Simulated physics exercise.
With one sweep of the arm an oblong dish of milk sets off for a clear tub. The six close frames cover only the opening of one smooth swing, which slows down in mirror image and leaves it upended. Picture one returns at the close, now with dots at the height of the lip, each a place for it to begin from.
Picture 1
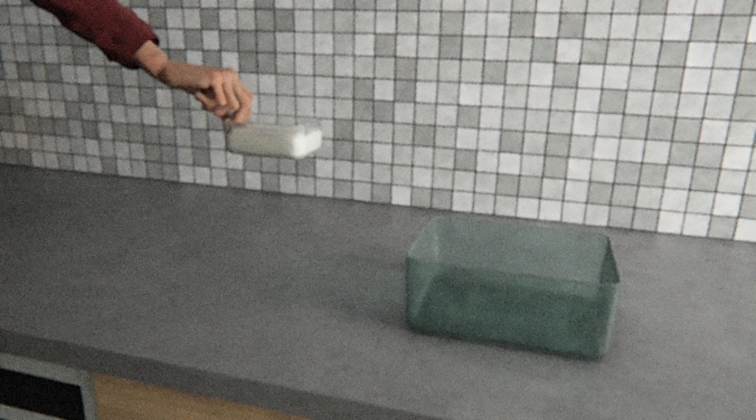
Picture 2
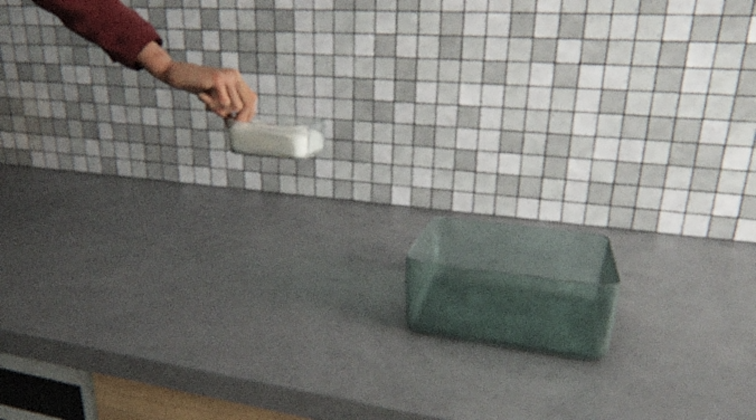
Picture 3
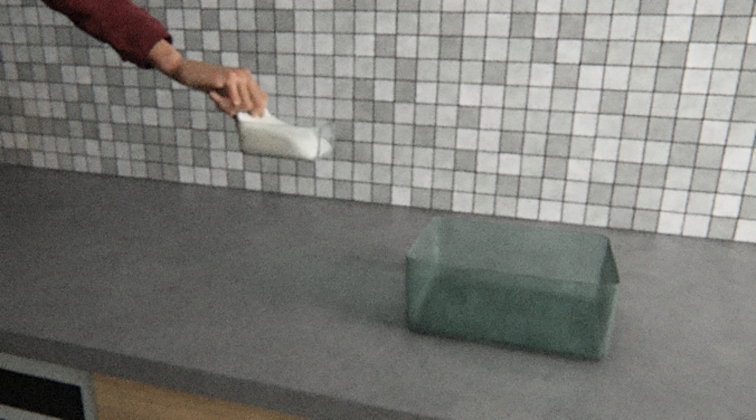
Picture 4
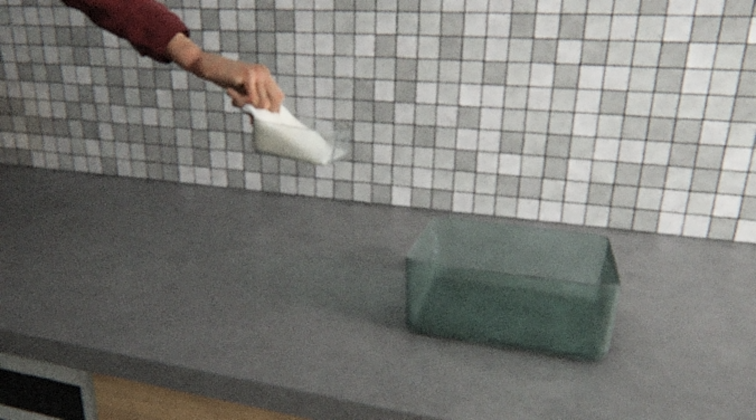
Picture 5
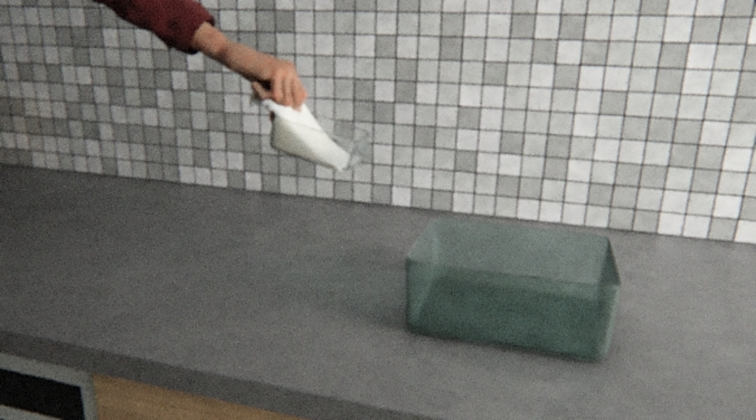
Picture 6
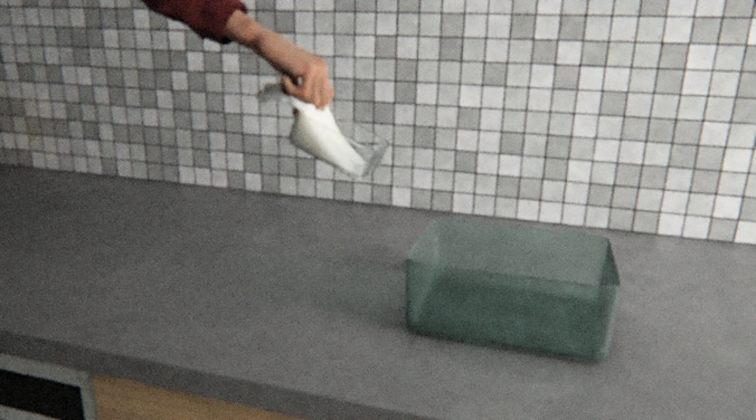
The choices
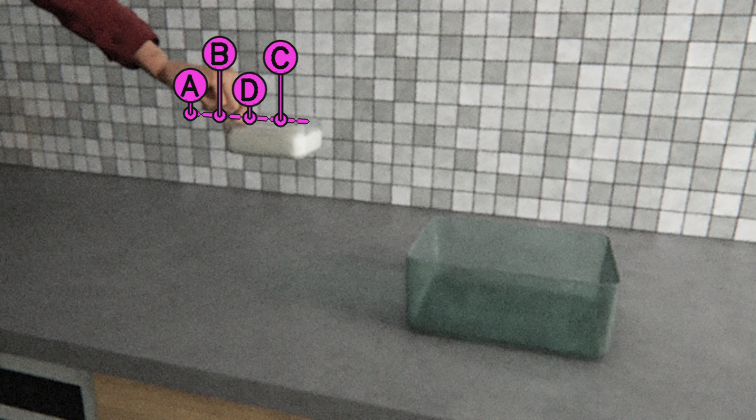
The video shows a hand in a dark red sleeve carrying an oblong dish of milk rightward above a gray counter with a clear greenish tub; milk slops over the rim as the dish tilts increasingly down to the right.
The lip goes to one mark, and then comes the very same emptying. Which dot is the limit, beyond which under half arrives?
I would pick spot C.
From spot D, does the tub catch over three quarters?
No, it does not.
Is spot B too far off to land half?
Yes, it does.
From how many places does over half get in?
One of them.
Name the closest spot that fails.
It is D.
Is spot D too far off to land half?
Yes, it does.
On the marked copy, A at (190, 113); B at (219, 115); C at (280, 119); D at (249, 117).
With A, about 2 % lands in the tub, 98 % falls short.
With B, about 7 % lands in the tub, 90 % falls short.
With C, about 66 % lands in the tub, 29 % falls short and 5 % goes beside or beyond.
With D, about 27 % lands in the tub, 70 % falls short and 3 % goes beside or beyond.
